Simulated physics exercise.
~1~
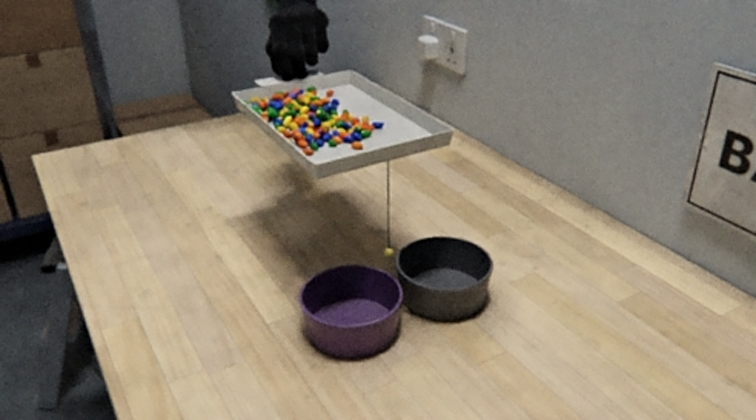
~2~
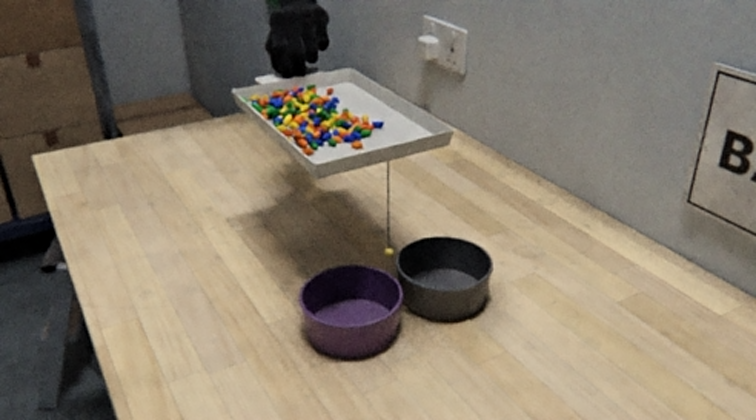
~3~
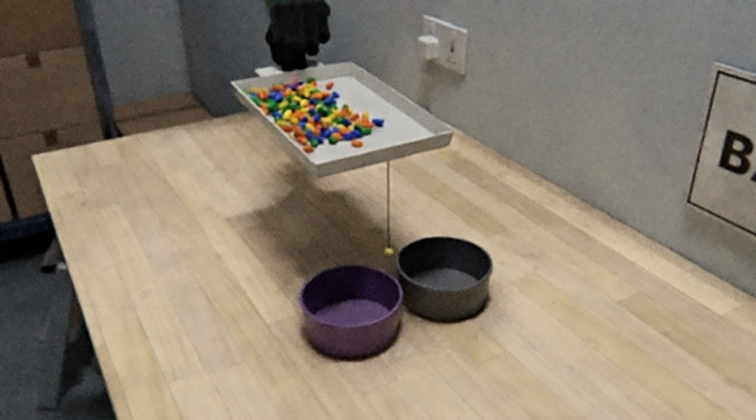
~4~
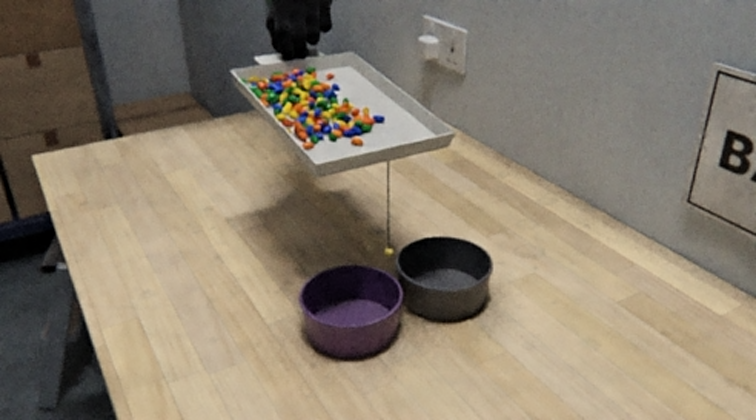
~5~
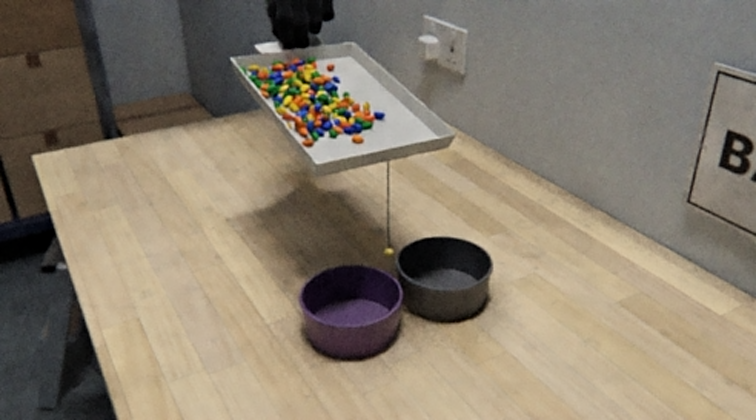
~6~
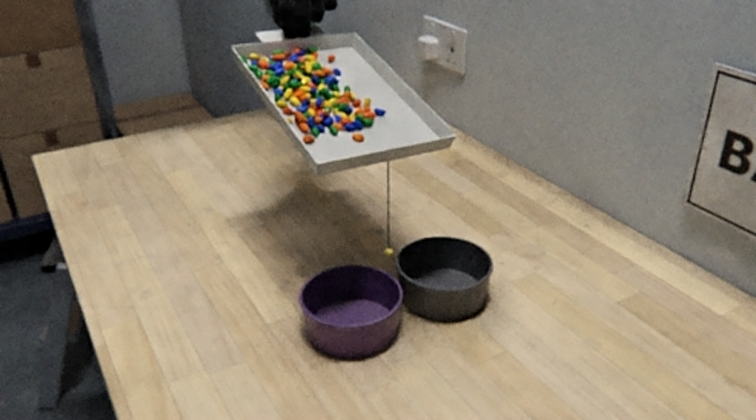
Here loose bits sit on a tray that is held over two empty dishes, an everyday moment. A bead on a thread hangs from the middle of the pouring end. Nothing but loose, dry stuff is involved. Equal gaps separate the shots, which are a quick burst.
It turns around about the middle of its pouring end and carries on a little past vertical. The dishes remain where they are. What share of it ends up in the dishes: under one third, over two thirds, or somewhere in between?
Over two thirds.
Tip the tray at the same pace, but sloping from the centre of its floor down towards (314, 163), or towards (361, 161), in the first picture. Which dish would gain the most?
Toward the first point it's the dish to the left; toward the second, the dish to the left.
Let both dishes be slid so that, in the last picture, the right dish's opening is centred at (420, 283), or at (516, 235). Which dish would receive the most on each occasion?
At the first place right, at the second the left-hand dish.
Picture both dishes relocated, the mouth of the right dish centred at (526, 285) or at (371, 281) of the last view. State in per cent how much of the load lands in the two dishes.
Respectively 30 percent and 20 percent.
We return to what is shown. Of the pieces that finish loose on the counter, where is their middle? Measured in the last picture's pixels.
(458, 365), roughly.
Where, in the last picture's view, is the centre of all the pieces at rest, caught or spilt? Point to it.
Roughly pixel (442, 301).
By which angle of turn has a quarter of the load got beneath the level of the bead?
110 degrees.
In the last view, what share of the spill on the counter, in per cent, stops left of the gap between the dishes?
Close to 10 %.
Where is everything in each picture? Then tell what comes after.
In the first picture, corners of the pouring end near (317, 162) and (450, 129), level; middle of the load near (305, 118), jelly beans; left dish near (376, 335); right dish near (471, 299); bead on its thread near (389, 252).
In the second picture, corners of the pouring end near (317, 162) and (450, 129), level; middle of the load near (305, 116).
In the third picture, corners of the pouring end near (317, 162) and (450, 130), tipped barely, lowest at the right corner; middle of the load near (305, 111).
In the fourth picture, corners of the pouring end near (318, 161) and (451, 131), tipped a little, lowest at the right corner; middle of the load near (305, 104).
In the fifth picture, corners of the pouring end near (319, 161) and (452, 133), tipped a little, lowest at the right corner; middle of the load near (305, 97).
In the sixth picture, corners of the pouring end near (320, 160) and (452, 134), tipped a little, lowest at the right corner; middle of the load near (306, 89); left dish near (376, 335); right dish near (471, 299).
Shortly afterwards, tray tipped steeply; all but a few on the tray; only a few in the air.
Next, tray tipped right over; the bulk on the tray; a little in the right dish; only a few outside both; only a few in the air.
Some moments later, tray tipped past a quarter turn; a little in the left dish; near two thirds in the right dish; near a quarter outside both.
In the end, tray tipped past a quarter turn; a little in the left dish; near two thirds in the right dish; near a quarter outside both.
